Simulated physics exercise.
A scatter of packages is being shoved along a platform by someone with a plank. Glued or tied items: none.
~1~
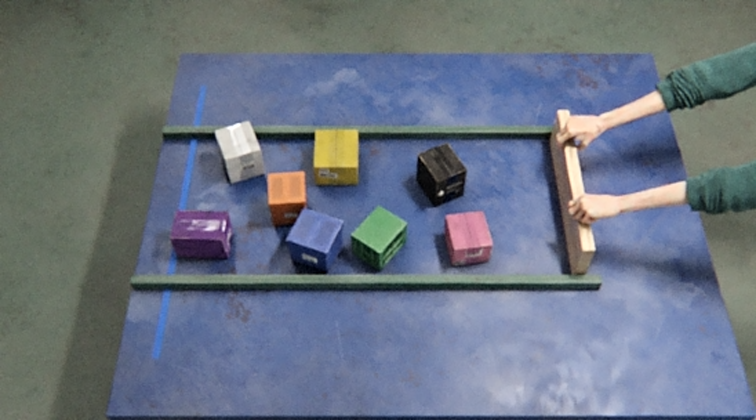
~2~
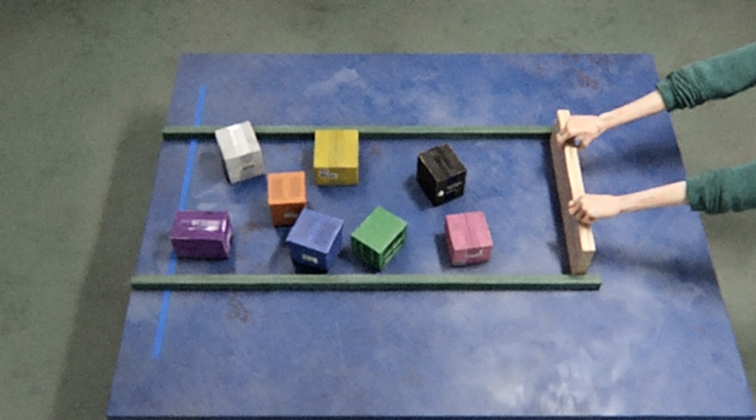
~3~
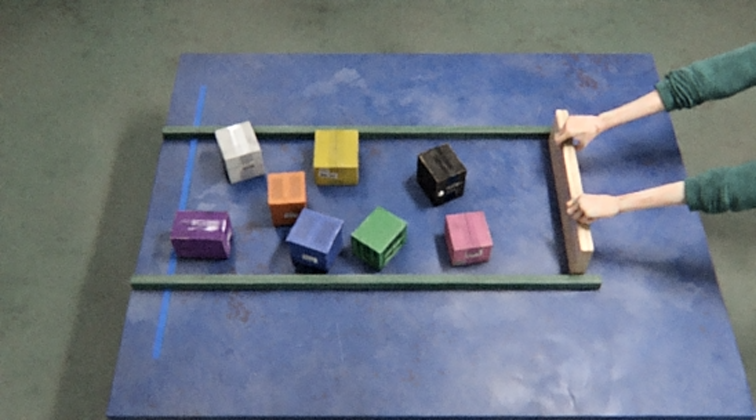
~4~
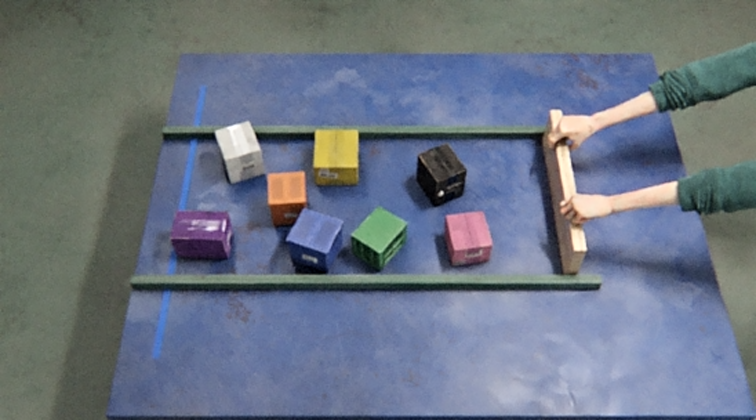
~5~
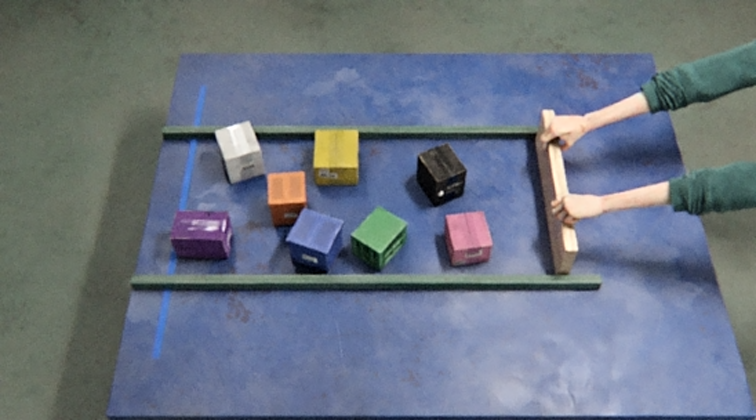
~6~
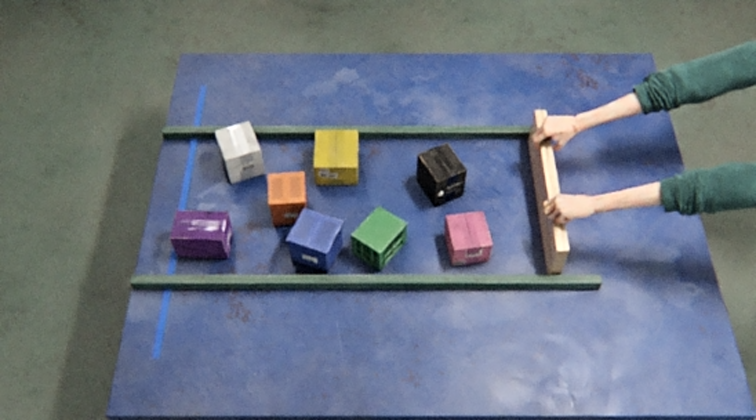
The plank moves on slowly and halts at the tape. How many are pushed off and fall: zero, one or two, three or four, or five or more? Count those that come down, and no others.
It will most likely knock five or more off.
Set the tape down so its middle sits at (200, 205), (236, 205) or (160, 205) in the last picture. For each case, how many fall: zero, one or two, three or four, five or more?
Taking the three places in turn: 5 or more, 3 or 4, 5 or more.
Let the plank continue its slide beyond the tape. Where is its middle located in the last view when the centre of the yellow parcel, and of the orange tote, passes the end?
Near (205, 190) in the first case, near (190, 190) in the other.
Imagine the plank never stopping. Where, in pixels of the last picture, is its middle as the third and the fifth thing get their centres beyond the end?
Around (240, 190); afterwards around (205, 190).
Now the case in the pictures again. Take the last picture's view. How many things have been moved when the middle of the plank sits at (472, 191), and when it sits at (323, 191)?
At that stage 1; at the next, 8.
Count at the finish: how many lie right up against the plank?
2 touch it.
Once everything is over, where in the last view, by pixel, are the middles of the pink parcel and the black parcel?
Pink parcel: About (154, 239); black parcel: About (167, 168).
Soon after, none off yet; purple parcel at rest near (202, 235); white parcel at rest near (240, 153); orange tote at rest near (288, 200).
In the end, the number that fall off is five or more; gone, green crate, yellow parcel, blue tote, orange tote, white parcel and purple parcel.
